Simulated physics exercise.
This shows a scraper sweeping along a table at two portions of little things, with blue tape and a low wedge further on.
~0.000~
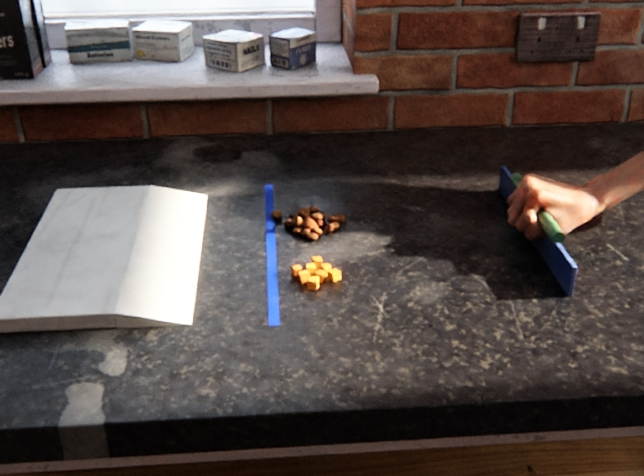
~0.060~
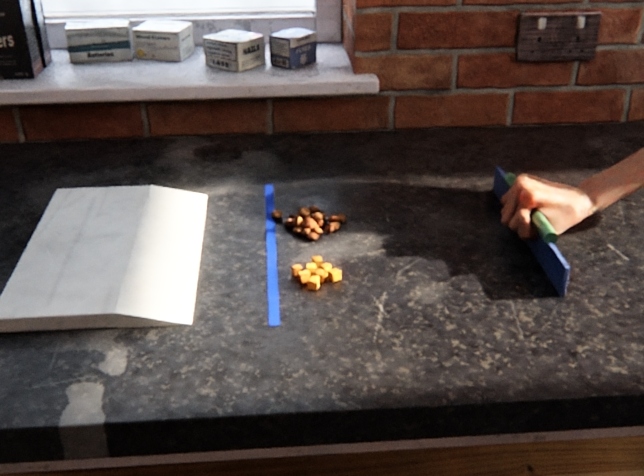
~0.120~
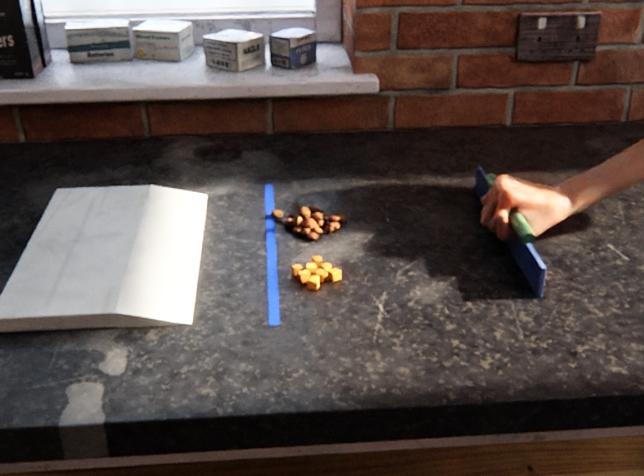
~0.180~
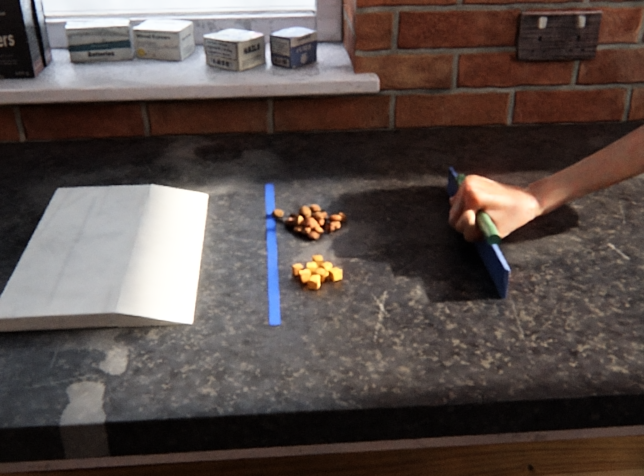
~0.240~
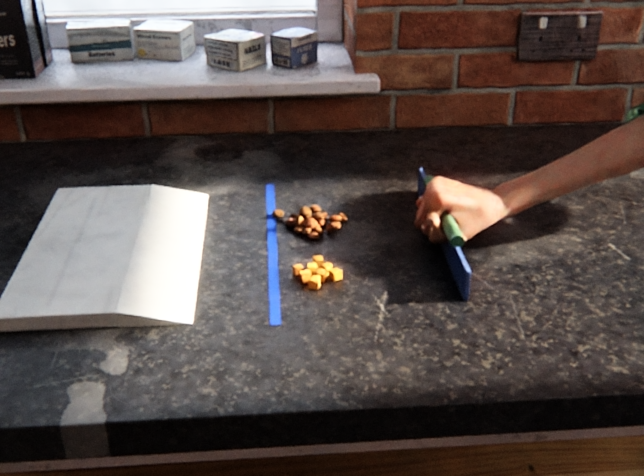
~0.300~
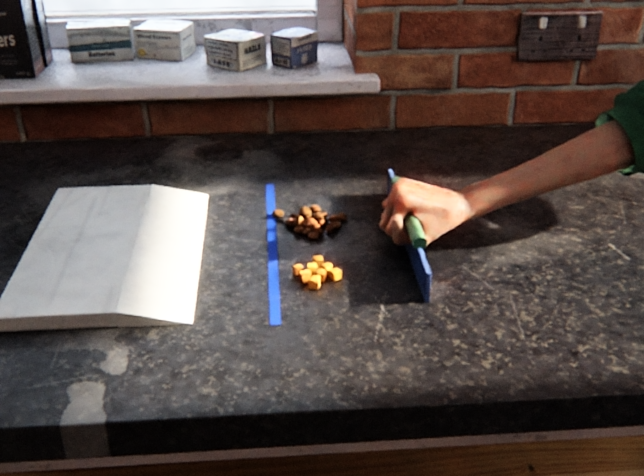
On a dark, worn stone countertop below a brick wall and a bright windowsill with small boxes, the view looks slightly down from the front. A pale wedge lies at left, then a strip of blue tape, with brown kibble behind orange croutons just right of it. A hand slides an upright blue scraper with a green grip leftward toward the untouched piles, while the camera stays still.
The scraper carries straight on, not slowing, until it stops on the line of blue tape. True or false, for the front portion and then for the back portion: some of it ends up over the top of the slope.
Front portion: False; back portion: False.
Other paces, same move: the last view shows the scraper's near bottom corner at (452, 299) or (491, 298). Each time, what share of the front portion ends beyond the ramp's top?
Around 0 % and around 0 %.
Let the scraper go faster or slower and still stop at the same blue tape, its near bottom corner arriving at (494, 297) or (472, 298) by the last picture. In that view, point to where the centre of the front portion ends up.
In the first try it comes to rest at (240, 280), and in the second at (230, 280).
Around 0.43 s, scraper still moving, near (329, 218); front portion all short of the ramp; back portion all short of the ramp.
Around 0.59 s, scraper stopped at the blue tape; front portion all short of the ramp; back portion all short of the ramp.
Around 0.87 s, scraper stopped at the blue tape; front portion about a quarter on the ramp, most short of the ramp; back portion a small part on the ramp, most short of the ramp.
Finally (1.3 s), scraper stopped at the blue tape; front portion none past the top, about a quarter on the ramp, most short of the ramp; back portion none past the top, a small part on the ramp, most short of the ramp.
